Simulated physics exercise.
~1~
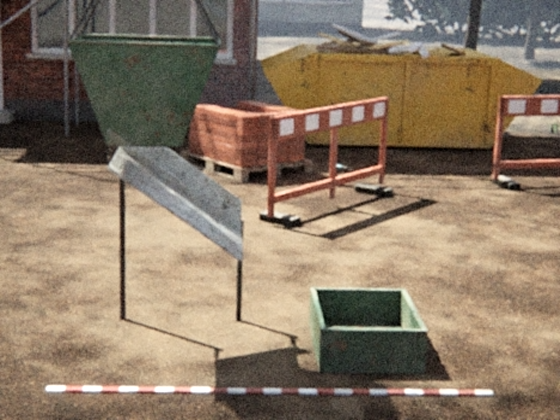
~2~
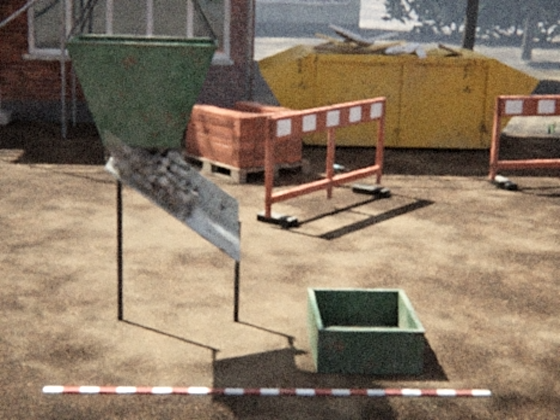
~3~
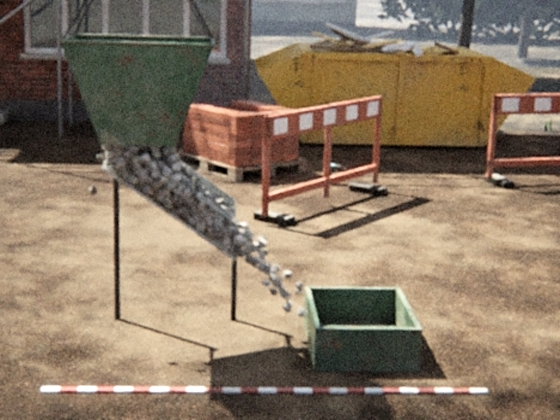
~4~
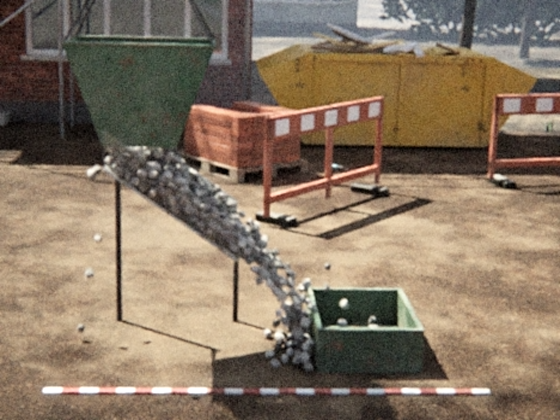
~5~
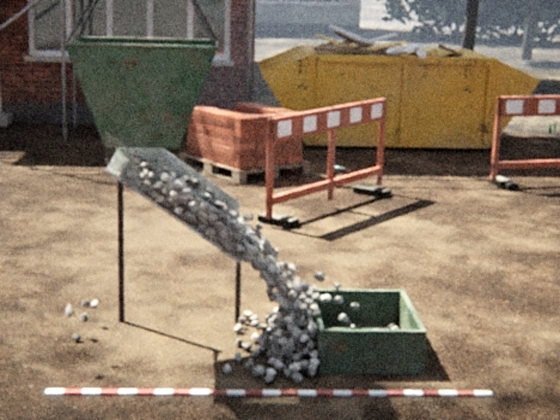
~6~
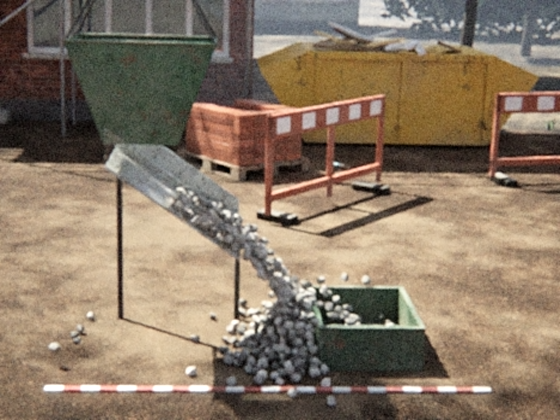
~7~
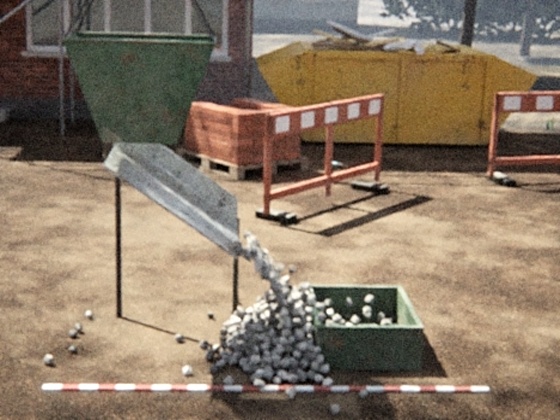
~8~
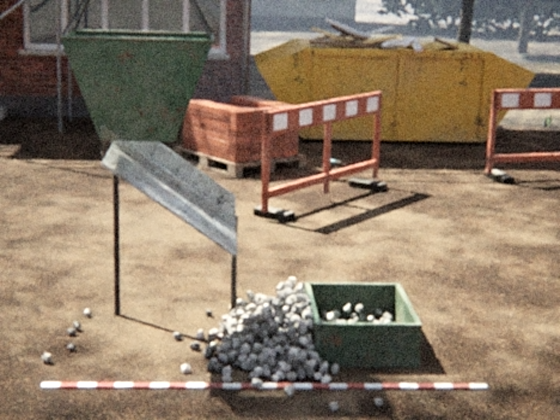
The video shows grey stones pouring from a hanging green skip down a fixed, sloping steel chute towards a green bin on sandy ground. Most land in a heap left of the bin, some drop inside, and a few scatter around before the chute empties and the stones lie still.
